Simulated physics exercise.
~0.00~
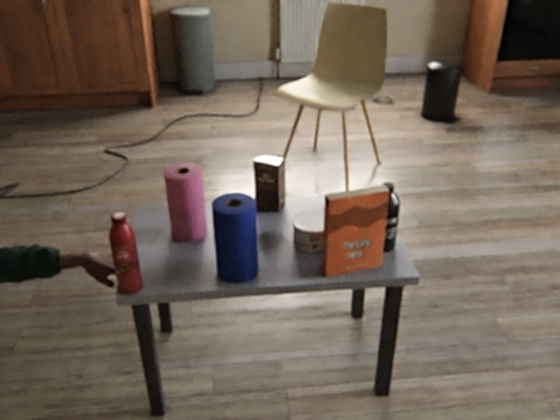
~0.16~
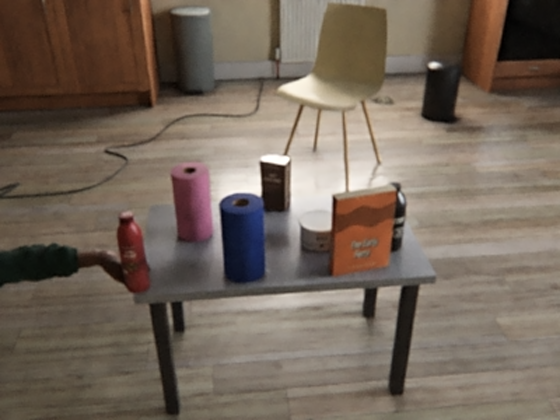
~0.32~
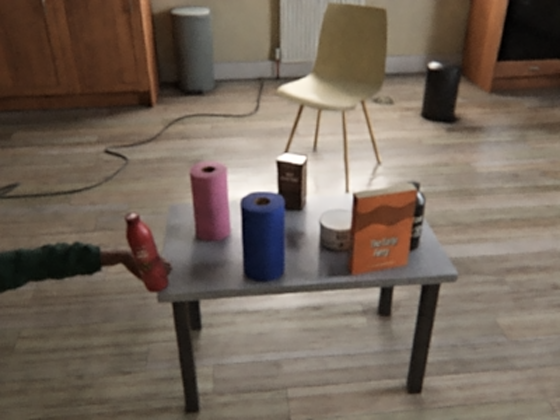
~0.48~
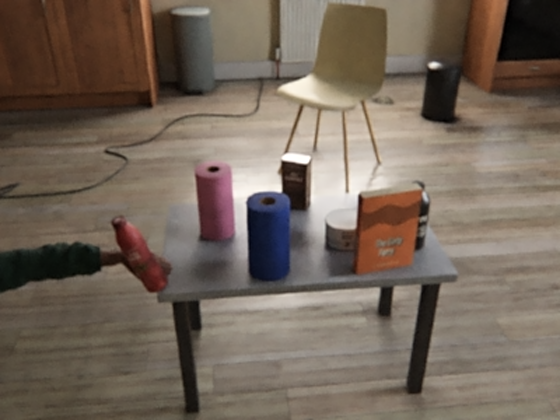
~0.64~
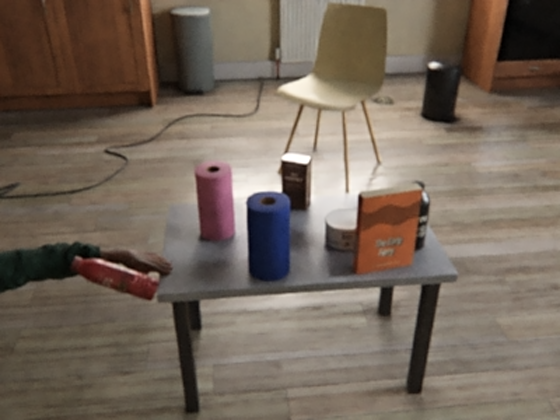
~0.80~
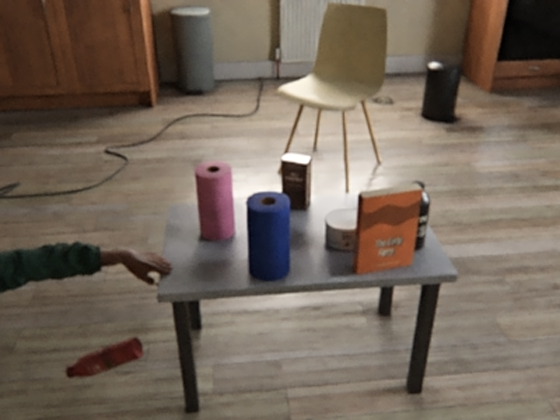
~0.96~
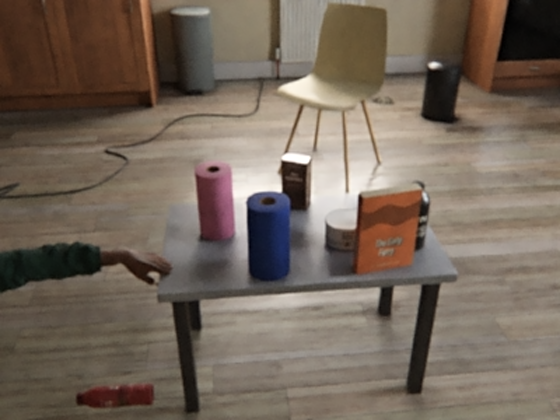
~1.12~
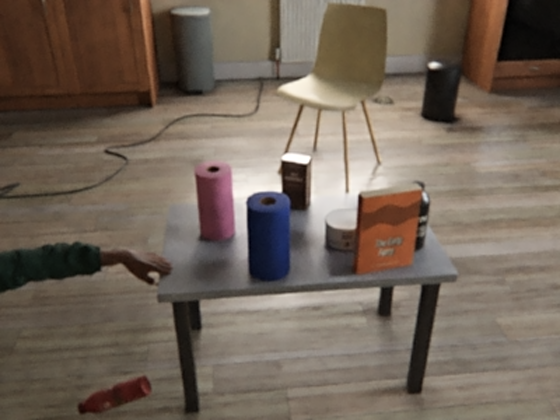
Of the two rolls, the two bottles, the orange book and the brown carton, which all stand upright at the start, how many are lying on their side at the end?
Only one of them is lying on its side at the end, and it is the red bottle, which has fallen off the left end of the table.
